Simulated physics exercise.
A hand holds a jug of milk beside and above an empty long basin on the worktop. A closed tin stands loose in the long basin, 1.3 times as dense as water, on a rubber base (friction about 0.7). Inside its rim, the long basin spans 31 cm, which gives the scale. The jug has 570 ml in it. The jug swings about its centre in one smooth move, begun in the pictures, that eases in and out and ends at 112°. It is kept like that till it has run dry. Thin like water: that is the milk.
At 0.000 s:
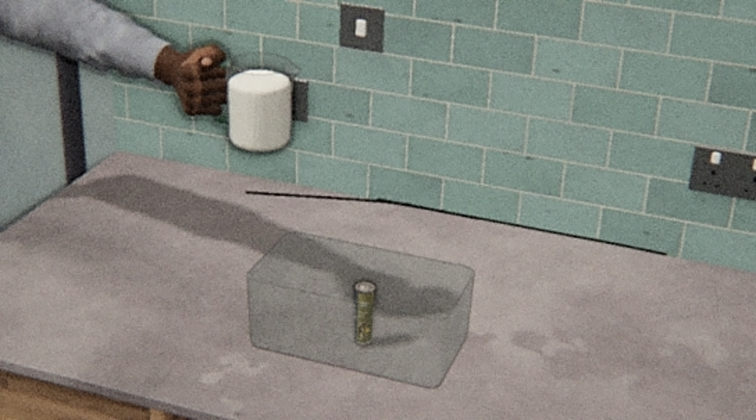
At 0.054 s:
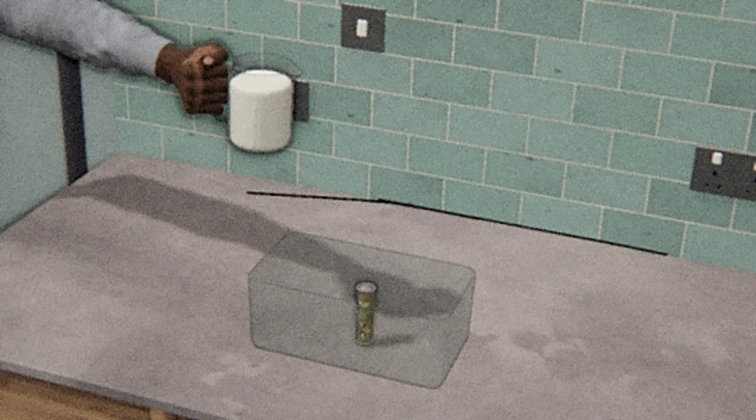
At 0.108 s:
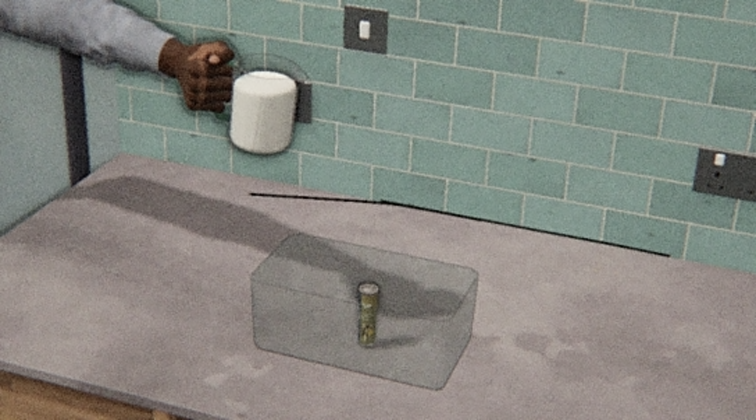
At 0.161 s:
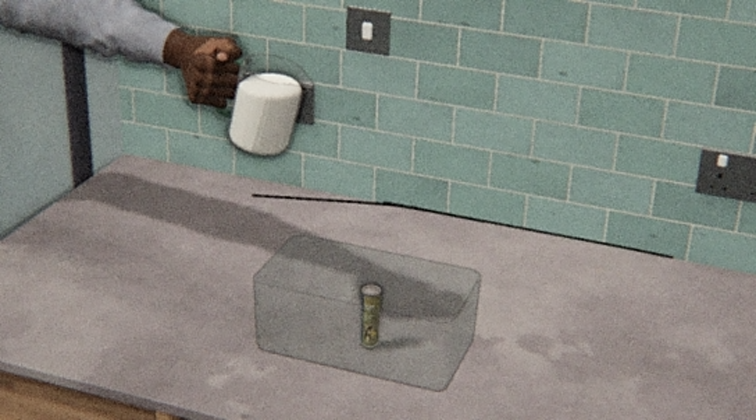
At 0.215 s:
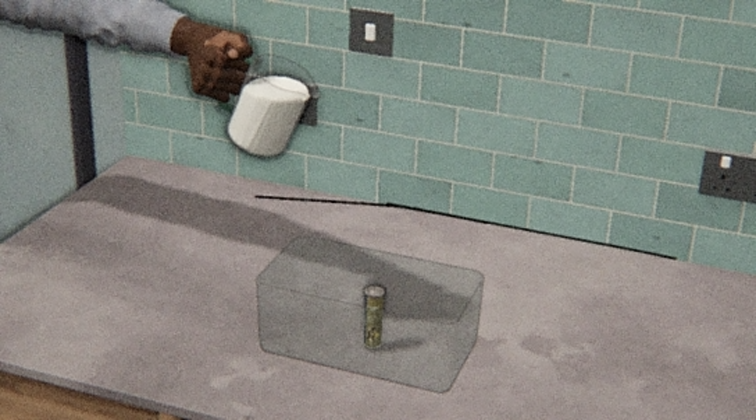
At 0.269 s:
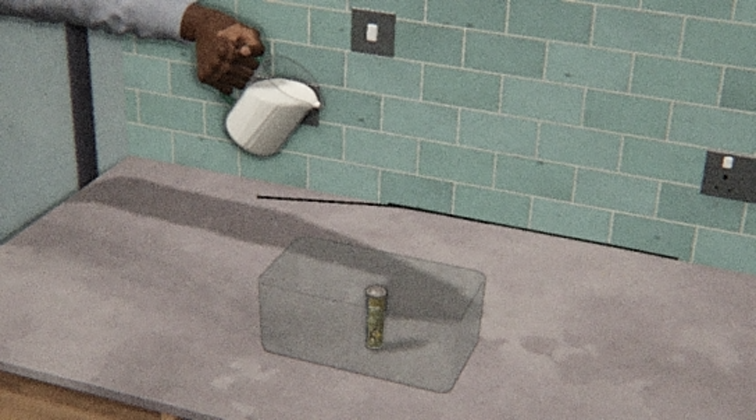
A hand at the upper left held a clear jug of milk near a tiled wall and smoothly tilted it to the right, while a small tin stood still in a clear basin on the worktop.
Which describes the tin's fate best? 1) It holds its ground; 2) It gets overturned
(2) It gets overturned.
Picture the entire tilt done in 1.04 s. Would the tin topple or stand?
In that case the tin overturns.
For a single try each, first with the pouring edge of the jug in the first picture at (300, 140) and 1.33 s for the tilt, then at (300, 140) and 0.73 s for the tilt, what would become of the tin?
First it stays on its base; then it stays on its base.
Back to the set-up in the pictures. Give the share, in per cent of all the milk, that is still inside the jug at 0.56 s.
I reckon about 64 in a hundred is still held.
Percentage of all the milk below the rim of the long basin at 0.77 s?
Some 54 percent of the total.
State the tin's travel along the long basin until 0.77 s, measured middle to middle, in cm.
The tin has gone some 3 cm.
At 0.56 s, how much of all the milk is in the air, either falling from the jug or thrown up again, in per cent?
Roughly 34 %.
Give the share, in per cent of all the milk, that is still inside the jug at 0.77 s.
Around 14 percent of it.
Then, 0.56 s in, the tilt is 97° and 63 per cent is still to pour; the tin stands where it began.
Then, 0.77 s in, the tilt is 112° and 13 per cent is still to pour; the tin leans 7°.
Then, 0.99 s in, the tilt is 112° and 1 per cent is still to pour; the tin lies on its side.
Then, 1.23 s in, the tilt is 112° and 0 per cent is still to pour; the tin lies on its side.
Finally, the tin lies on its side.
